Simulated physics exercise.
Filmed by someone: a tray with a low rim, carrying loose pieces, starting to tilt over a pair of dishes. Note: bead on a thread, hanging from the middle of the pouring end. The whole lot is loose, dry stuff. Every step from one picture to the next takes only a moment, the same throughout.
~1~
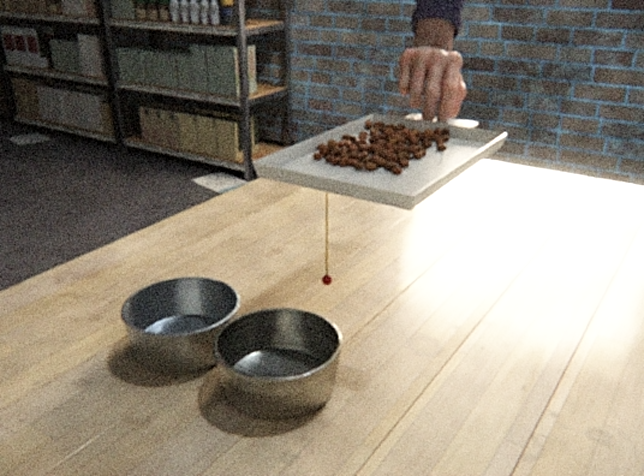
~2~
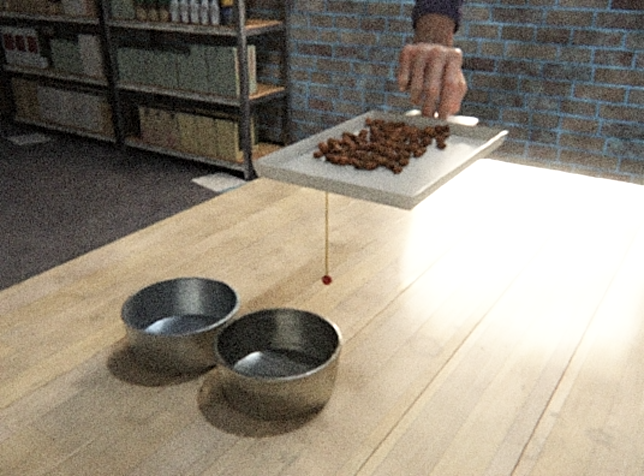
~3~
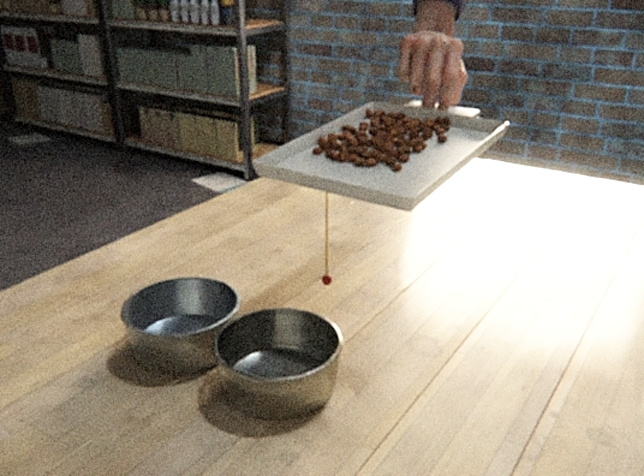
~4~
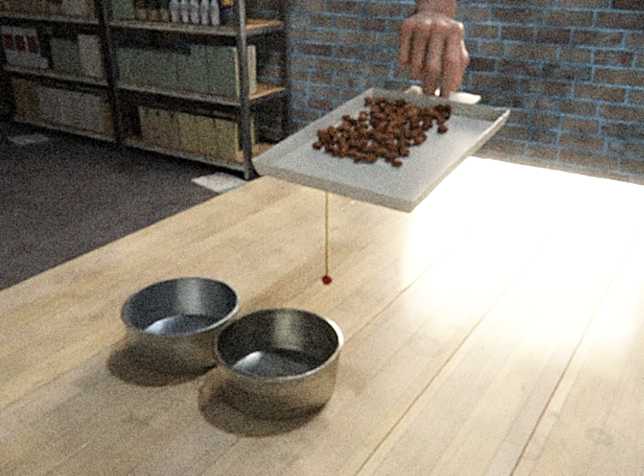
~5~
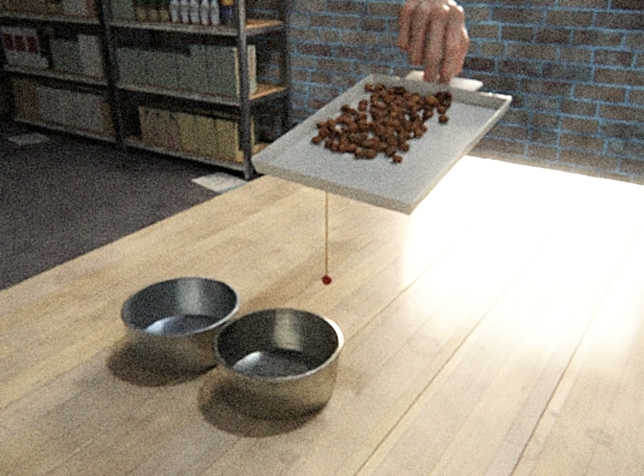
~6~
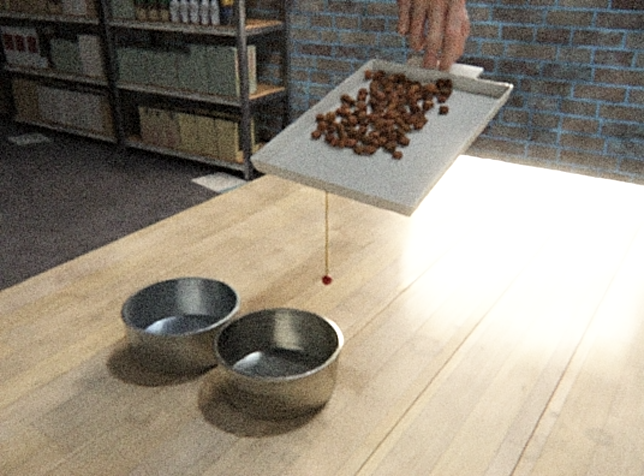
The clip opens on a hand holding a low-rimmed tray of brown kibble nearly level above a wooden table, with two metal dishes below and a red bead hanging on a thread. The hand then raises the far end, steadily steepening the tray as its pouring end dips slightly toward the right corner.
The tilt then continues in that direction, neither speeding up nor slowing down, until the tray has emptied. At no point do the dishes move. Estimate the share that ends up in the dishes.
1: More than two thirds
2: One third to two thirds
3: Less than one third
3, less than one third.
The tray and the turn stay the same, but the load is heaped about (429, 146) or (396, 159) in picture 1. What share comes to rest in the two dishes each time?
Share in order: Roughly 10 %, 10 %.
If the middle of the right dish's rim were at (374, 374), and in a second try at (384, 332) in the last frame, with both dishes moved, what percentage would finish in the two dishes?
About 40 per cent, then about 90 per cent.
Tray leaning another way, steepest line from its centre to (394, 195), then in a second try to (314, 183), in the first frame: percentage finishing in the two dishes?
First case about 0 percent; second case about 20 percent.
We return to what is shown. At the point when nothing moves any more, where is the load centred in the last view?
Around (363, 384).
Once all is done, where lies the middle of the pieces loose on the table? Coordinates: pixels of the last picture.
Those pieces end up centred close to (385, 377).
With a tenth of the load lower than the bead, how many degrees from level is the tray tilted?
It has tipped about 65 degrees.
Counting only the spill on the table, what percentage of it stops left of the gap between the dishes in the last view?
Estimate: About 0 in every hundred.
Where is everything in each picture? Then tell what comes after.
The first picture shows corners of the pouring end at (258, 162) and (411, 194), level; middle of the load at (380, 146), bits of dog kibble; left dish at (141, 346); right dish at (238, 390); bead on its thread at (327, 280).
The second picture shows corners of the pouring end at (258, 161) and (411, 194), level; middle of the load at (380, 144).
The third picture shows corners of the pouring end at (257, 160) and (411, 196), tipped barely, lowest at the right corner; middle of the load at (380, 138).
The fourth picture shows corners of the pouring end at (257, 159) and (410, 198), tipped a little, lowest at the right corner; middle of the load at (380, 129).
The fifth picture shows corners of the pouring end at (256, 158) and (410, 201), tipped a little, lowest at the right corner; middle of the load at (380, 120).
The sixth picture shows corners of the pouring end at (256, 157) and (410, 203), tipped clearly, lowest at the right corner; middle of the load at (379, 111); left dish at (141, 346); right dish at (238, 390).
Soon after the last picture, tray tipped steeply; about two thirds on the tray; a stray few in the right dish; a stray few outside both; about a third in the air.
A little later, tray tipped past a quarter turn; a small part on the tray; a small part in the right dish; about half outside both; about a quarter in the air.
Later still, tray tipped past a quarter turn; about a quarter in the right dish; most outside both.
At rest, tray tipped past a quarter turn; about a quarter in the right dish; none in the left dish; most outside both.
